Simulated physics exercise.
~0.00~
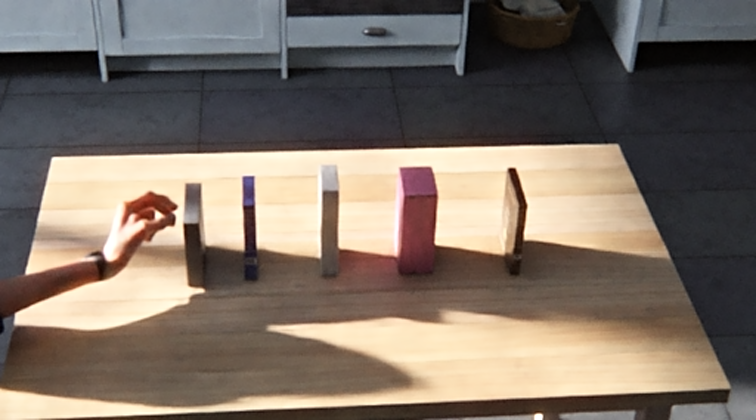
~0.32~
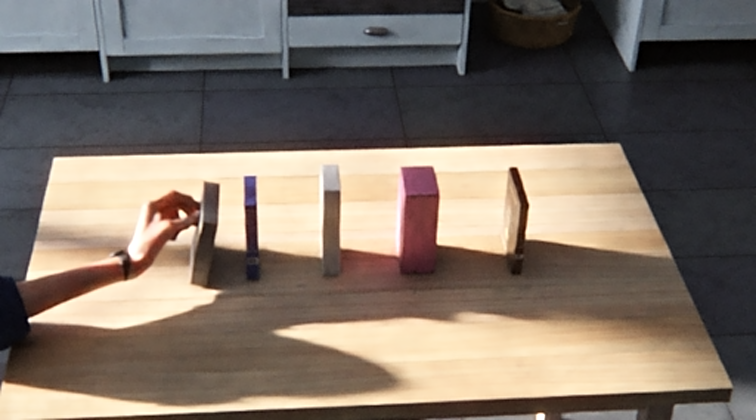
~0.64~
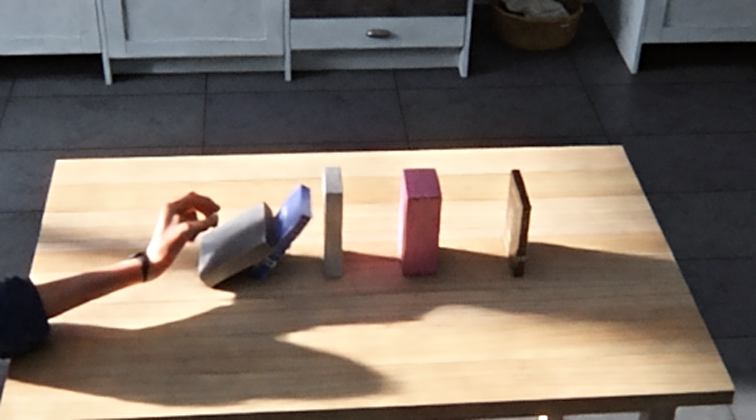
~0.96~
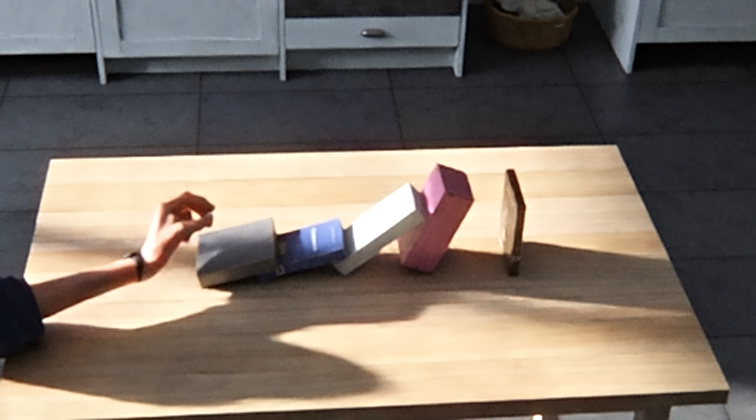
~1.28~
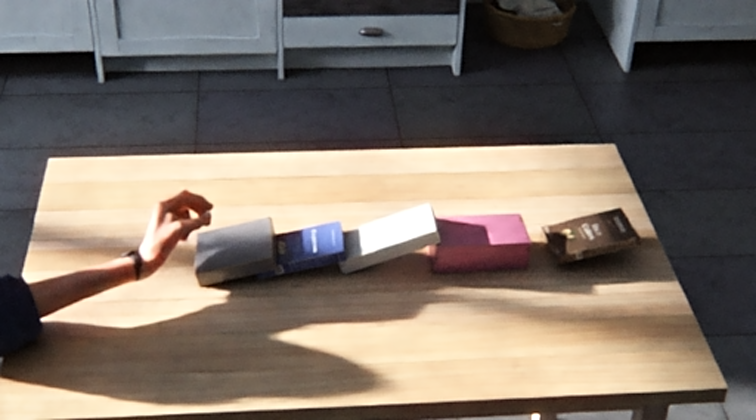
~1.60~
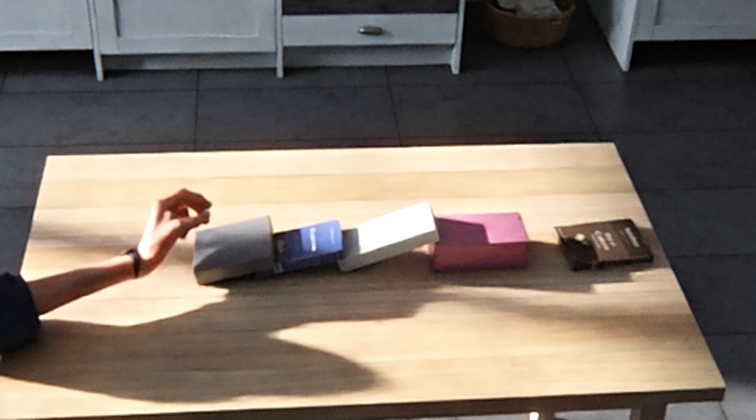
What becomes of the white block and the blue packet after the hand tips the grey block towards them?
Both topple over to the right. The blue packet ends on its side, and the white block ends tipped well over, no longer upright.
